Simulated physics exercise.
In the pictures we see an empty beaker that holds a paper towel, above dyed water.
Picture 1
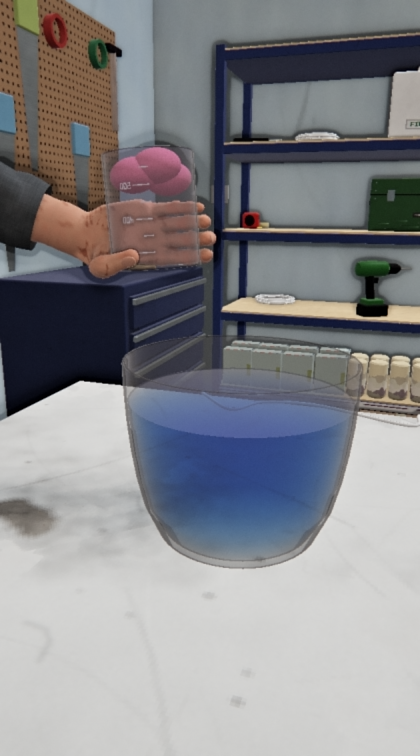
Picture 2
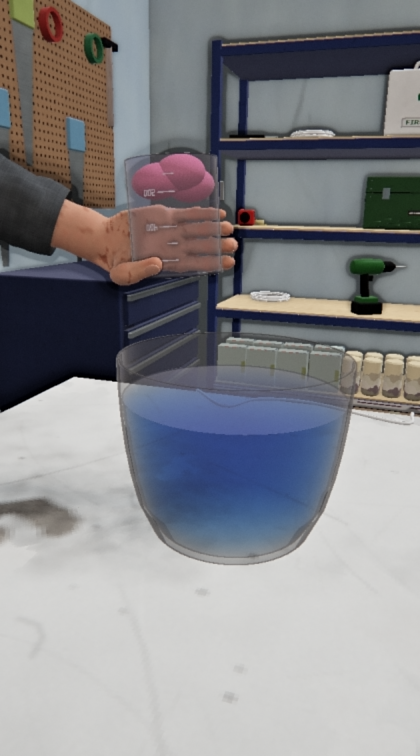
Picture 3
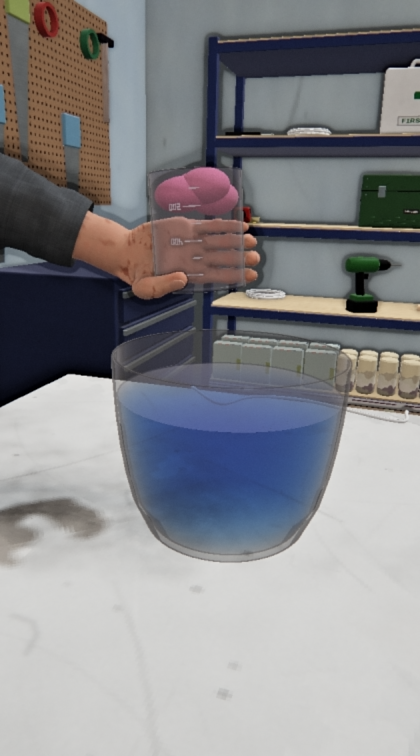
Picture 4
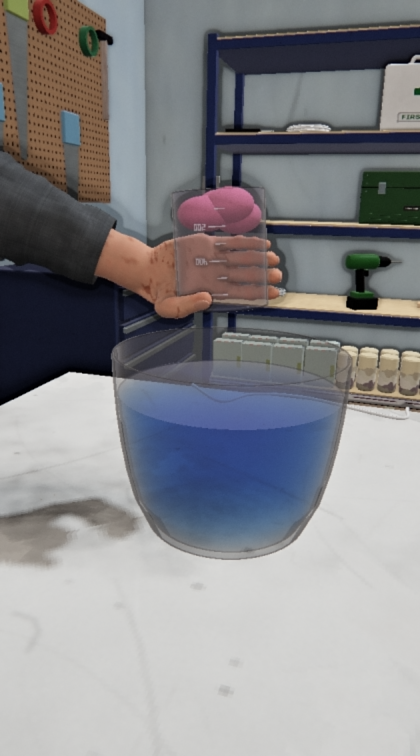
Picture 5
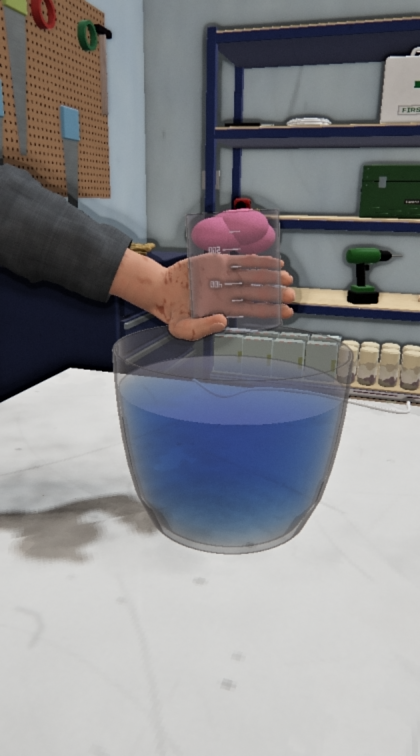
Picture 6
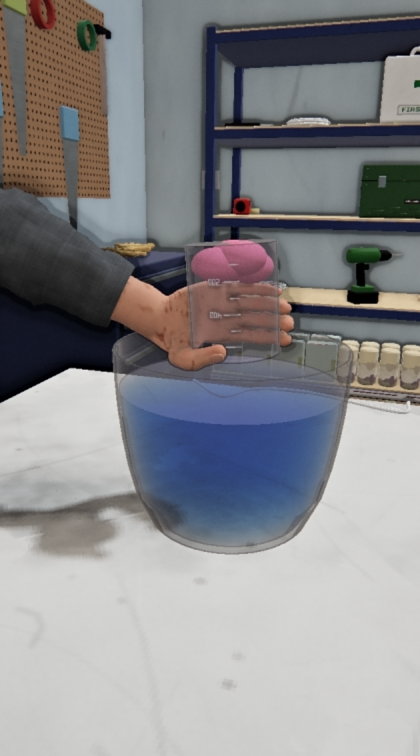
An upside-down clear beaker holding crumpled pink material is lowered by a hand above blue liquid.
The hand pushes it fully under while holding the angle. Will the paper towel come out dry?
Pretty sure it will remain safe and sound.
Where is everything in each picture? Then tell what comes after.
Beaker (152, 213) mouth down; above the big bowl, in the first frame.
Beaker (175, 219) mouth down; paper towel (172, 176); coming down, in the second frame.
Beaker (198, 232) mouth down; lower, in the third frame.
Beaker (221, 251) mouth down; paper towel (219, 208); lower still, in the fourth frame.
Beaker (234, 271) mouth down; close to the surface, in the fifth frame.
Beaker (234, 300) mouth down; paper towel (232, 259); just over the surface, in the sixth frame.
Soon after, the beaker enters the dyed water.
Later, air is trapped inside and holds the level down.
In the end, the beaker is under, still full of air, and the paper towel is dry.
